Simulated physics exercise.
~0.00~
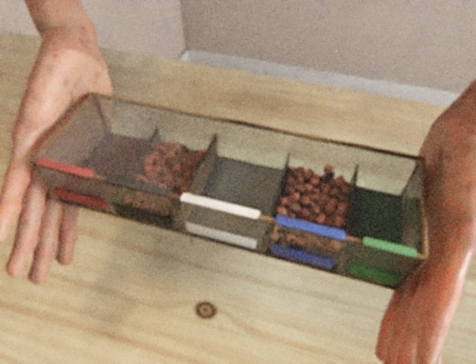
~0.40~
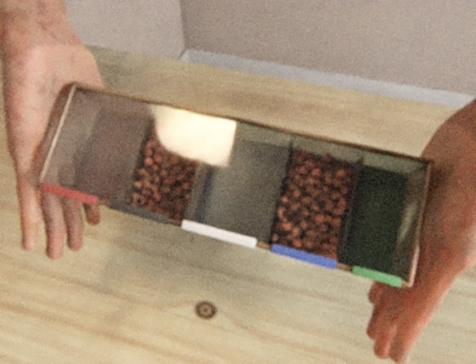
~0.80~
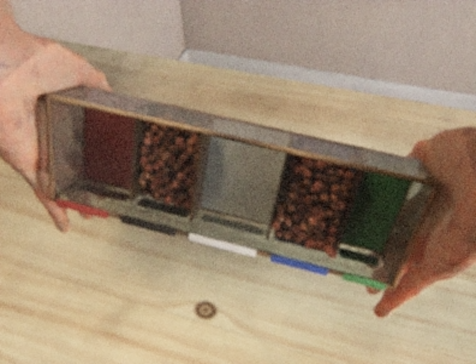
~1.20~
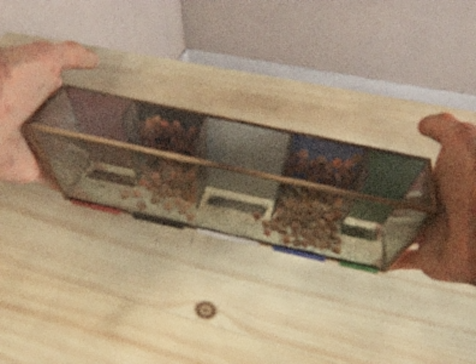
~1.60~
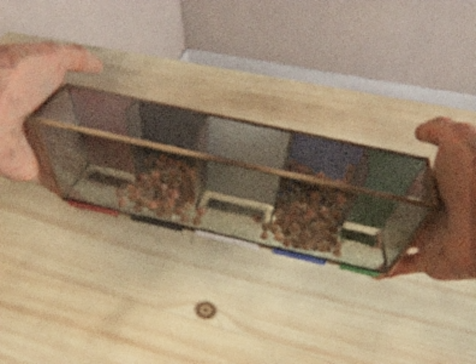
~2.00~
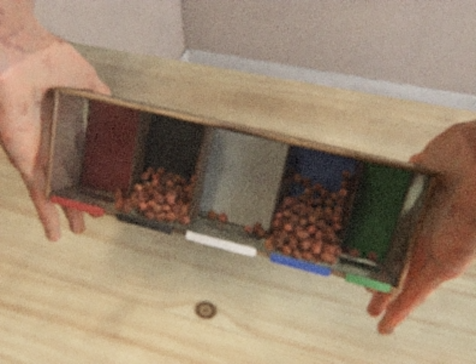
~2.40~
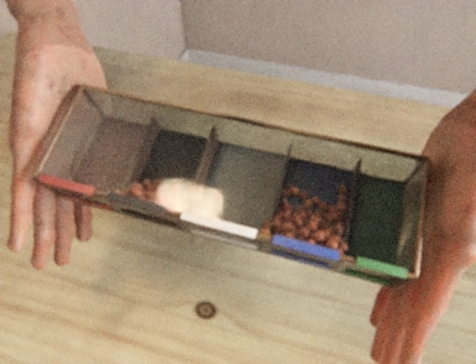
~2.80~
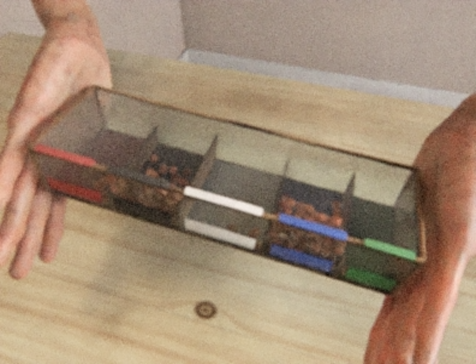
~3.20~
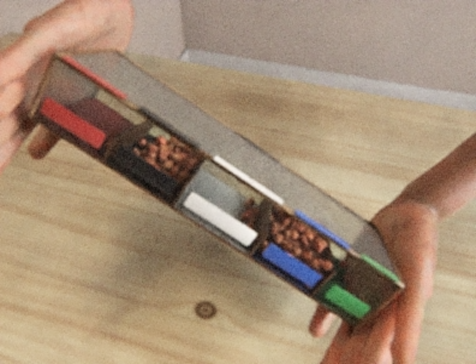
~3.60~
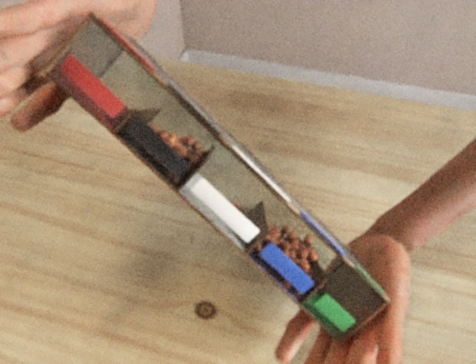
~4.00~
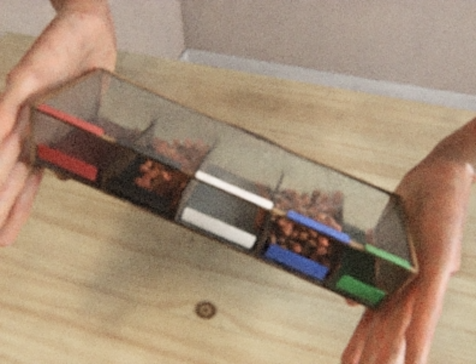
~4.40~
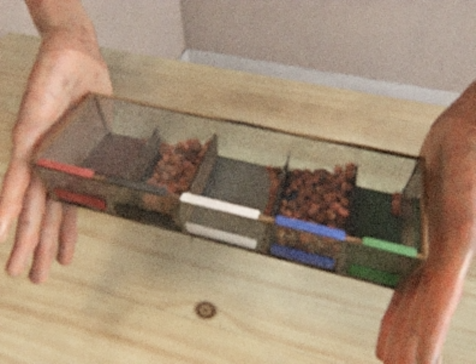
On a wooden table, two hands tipped a clear-lidded box of small brown pellets steeply, levelled it, then tilted it diagonally with its left end raised and levelled it again; most pellets ended in the blue and black sections, with few elsewhere.
